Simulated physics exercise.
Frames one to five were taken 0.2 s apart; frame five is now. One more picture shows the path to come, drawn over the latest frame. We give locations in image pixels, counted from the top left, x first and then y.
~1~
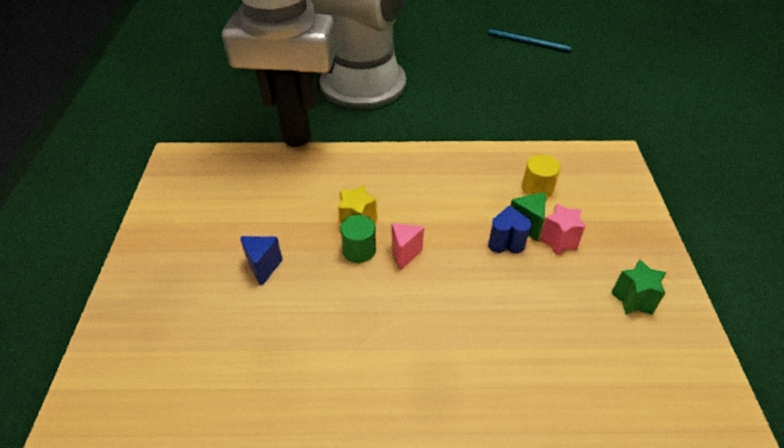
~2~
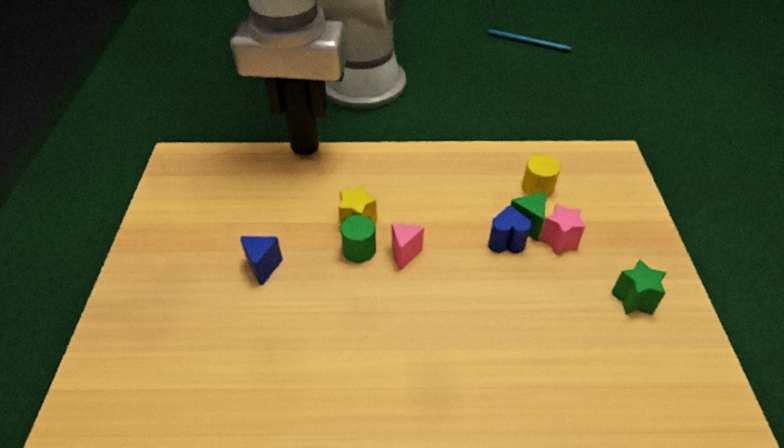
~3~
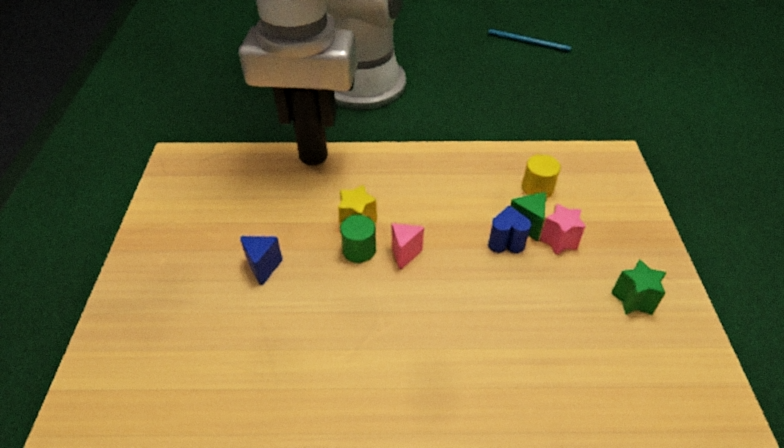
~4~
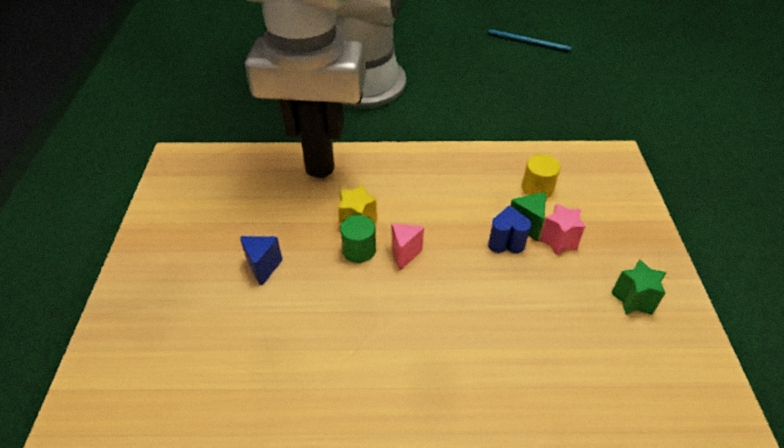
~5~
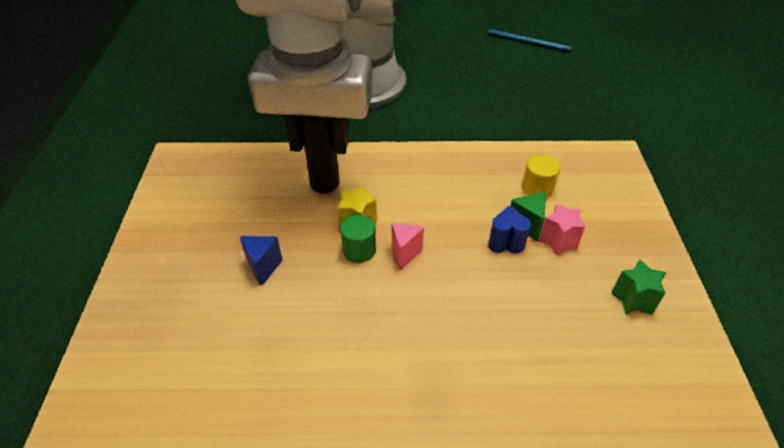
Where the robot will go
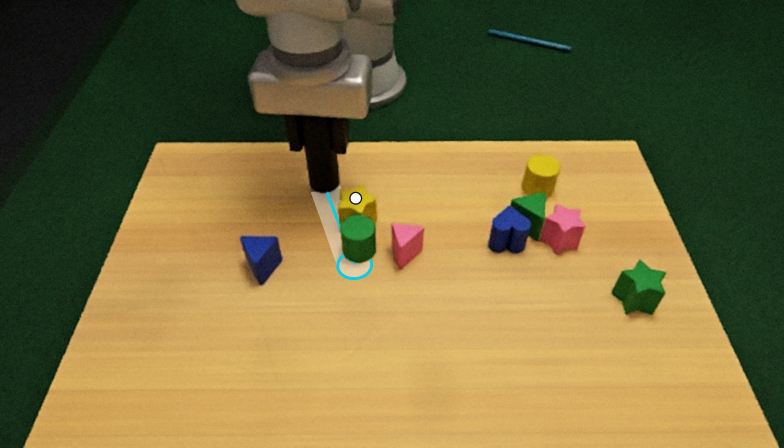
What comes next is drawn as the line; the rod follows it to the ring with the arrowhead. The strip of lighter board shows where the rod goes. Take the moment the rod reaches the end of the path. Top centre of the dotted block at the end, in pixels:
I'd place it at (376, 215), taking the centre of its top.
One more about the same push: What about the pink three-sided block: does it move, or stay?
The pink three-sided block does not move.
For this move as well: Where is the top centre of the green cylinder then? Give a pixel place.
My best guess is (384, 256).
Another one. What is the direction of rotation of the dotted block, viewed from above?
Viewed from the top, it goes anticlockwise.
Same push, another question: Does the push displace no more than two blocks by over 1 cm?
That would be a yes.
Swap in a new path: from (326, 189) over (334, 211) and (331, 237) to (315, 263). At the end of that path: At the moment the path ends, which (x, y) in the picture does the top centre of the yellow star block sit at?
I think it will end close to (364, 210).
The line goes from (326, 189) to (355, 265); the dot is on the yellow star block.
On the path given first. One third of the way, rod at (334, 206); yellow star block at (362, 203), turned 15° anticlockwise.
Two thirds of the way, rod at (344, 231); yellow star block at (374, 212), turned 80° anticlockwise; green cylinder at (366, 238).
At the end, rod at (354, 259); yellow star block at (376, 215), turned 100° anticlockwise; green cylinder at (384, 256); pink three-sided block unmoved.
